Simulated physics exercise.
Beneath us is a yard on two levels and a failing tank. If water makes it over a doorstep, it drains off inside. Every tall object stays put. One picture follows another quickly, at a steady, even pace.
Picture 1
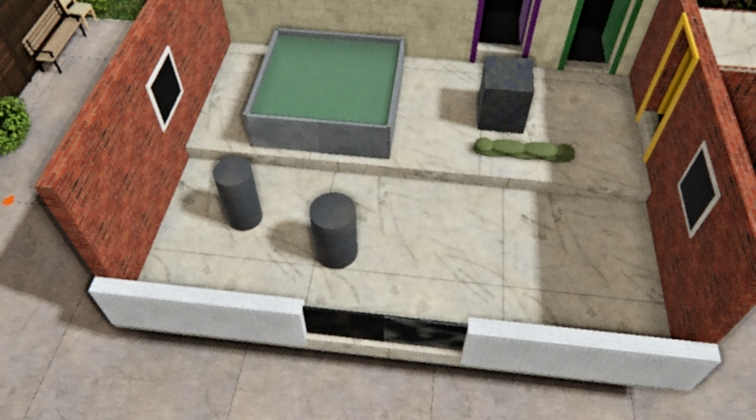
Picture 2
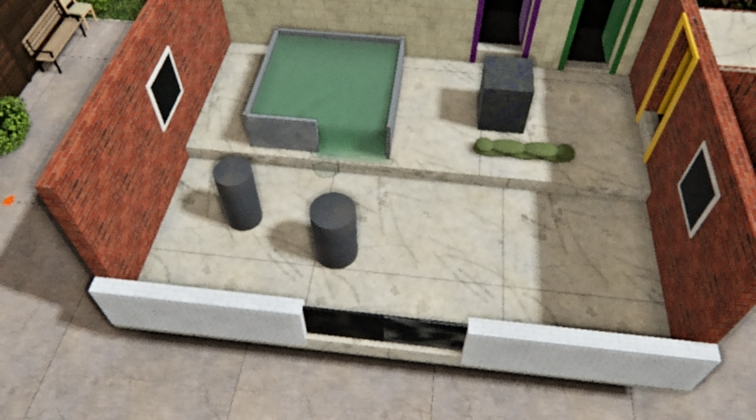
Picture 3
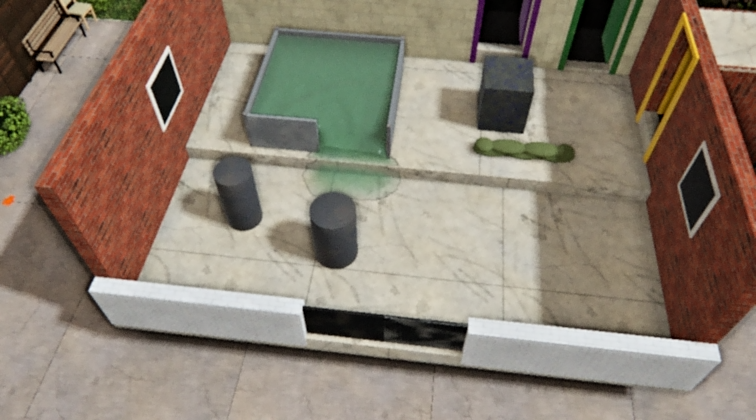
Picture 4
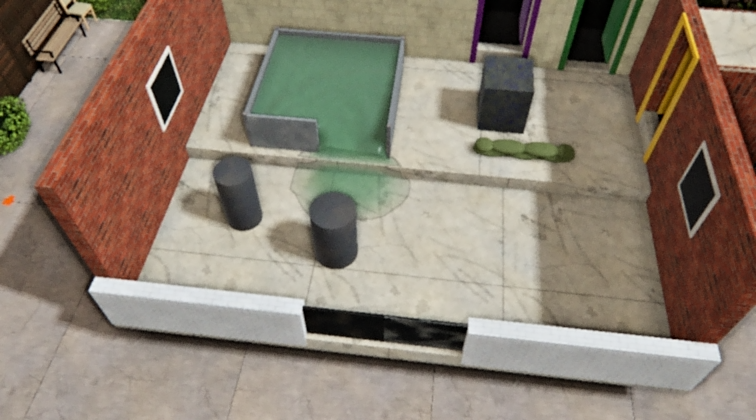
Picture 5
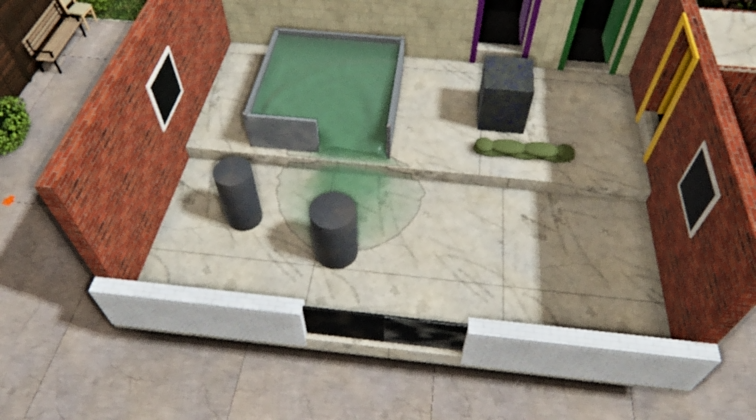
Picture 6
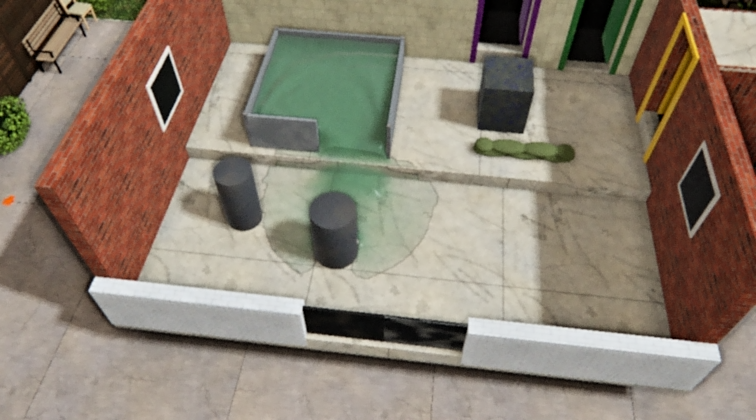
A square grey-walled tank of green water stands at the back of a two-level stone yard, seen from high above between red brick walls. Two dark cylinders stand on the lower level, with a dark block and green hedge at right and low white walls in front. A gap opens in the tank's front wall, and green-tinted water spreads down the step and around the right cylinder, thinning outward, while the camera stays still.
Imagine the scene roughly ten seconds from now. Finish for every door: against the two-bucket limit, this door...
The yellow door remains within it; the purple door remains within it; the green door remains within it.
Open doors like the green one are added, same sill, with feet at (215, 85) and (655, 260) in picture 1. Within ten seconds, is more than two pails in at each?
First falls short, then tops the limit.
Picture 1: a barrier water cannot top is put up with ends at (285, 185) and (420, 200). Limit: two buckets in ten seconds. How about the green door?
Green: Below the mark.
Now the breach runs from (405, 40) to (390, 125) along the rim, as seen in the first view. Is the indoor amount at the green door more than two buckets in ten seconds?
Door by door: Green crosses the line.
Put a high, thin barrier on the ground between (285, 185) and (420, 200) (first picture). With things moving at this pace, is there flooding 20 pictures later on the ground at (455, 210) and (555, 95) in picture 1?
Submerged, then untouched.
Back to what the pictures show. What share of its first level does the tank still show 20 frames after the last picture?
Roughly 46 %.
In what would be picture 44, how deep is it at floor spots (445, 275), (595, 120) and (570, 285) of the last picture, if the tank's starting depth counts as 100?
I'd put them at close to 10 per cent, then 0 per cent, then 8 per cent.
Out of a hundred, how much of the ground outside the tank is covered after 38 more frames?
Near 55 in a hundred.
A moment on, water covers 20 % of the floor; the yellow door not reached, the purple door not reached, the green door not reached.
Next, water covers 35 % of the floor; the yellow door not reached, the purple door not reached, the green door not reached.
Then, water covers 45 % of the floor; the yellow door not reached, the purple door not reached, the green door not reached.
Later, water covers 55 % of the floor; the yellow door not reached, the purple door not reached, the green door not reached.
In the end, water covers 55 % of the floor; the yellow door not reached, the purple door not reached, the green door not reached.
